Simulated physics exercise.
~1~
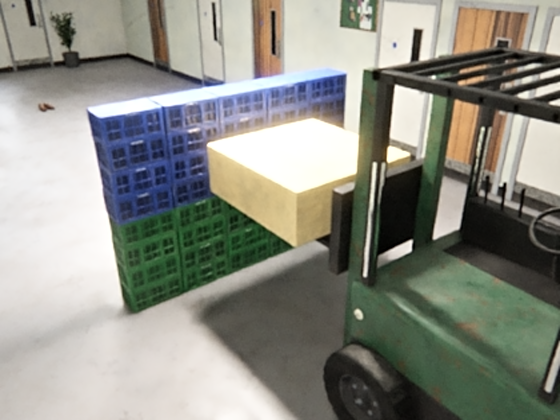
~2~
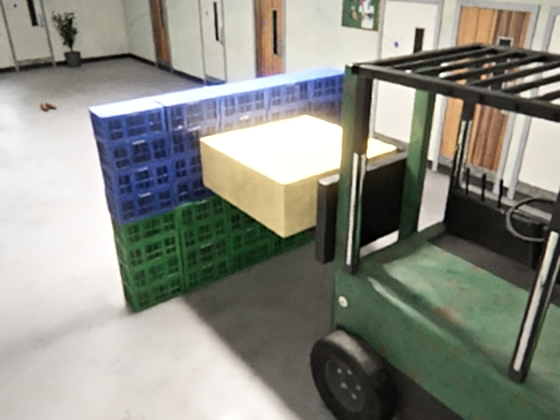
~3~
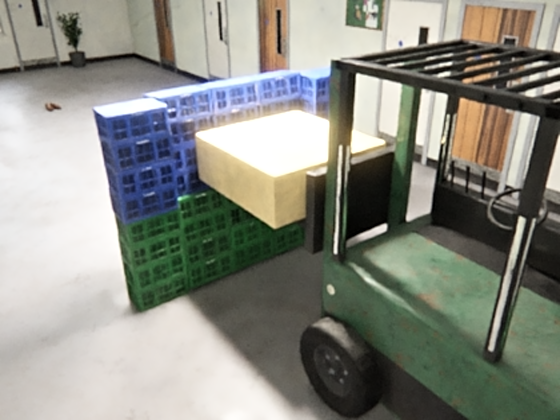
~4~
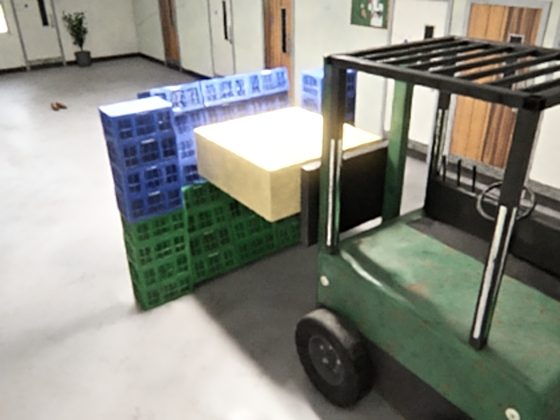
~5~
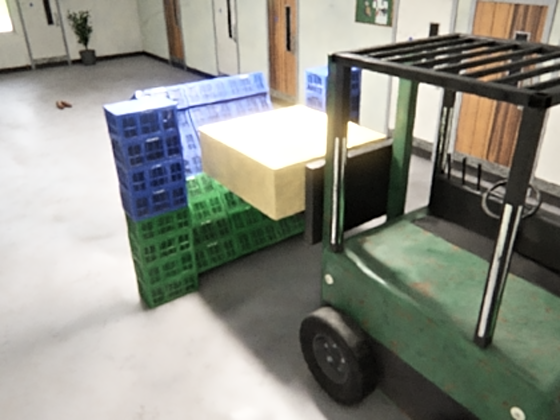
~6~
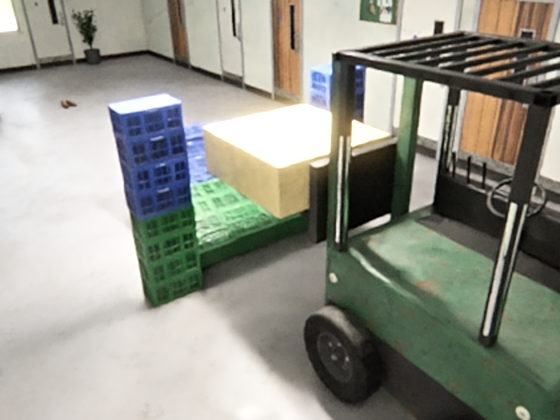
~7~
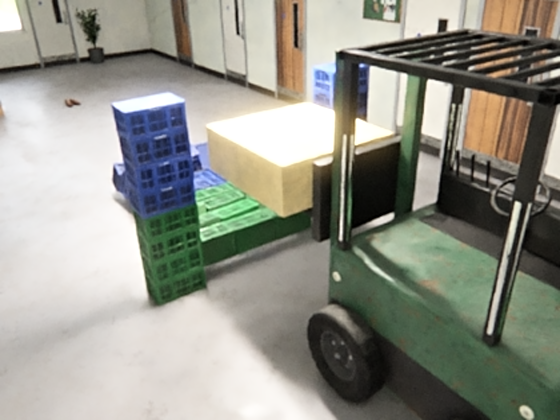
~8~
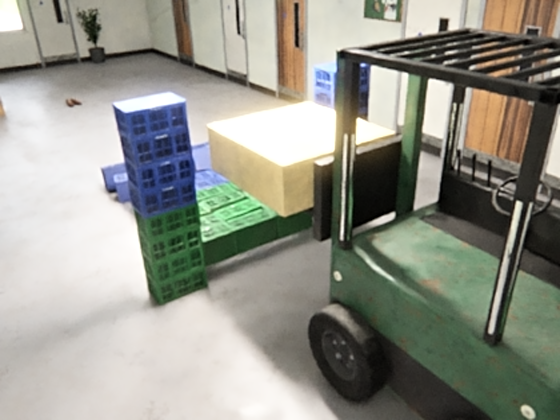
A green forklift pushes a pale box into stacked crates, toppling the wall's middle backward.
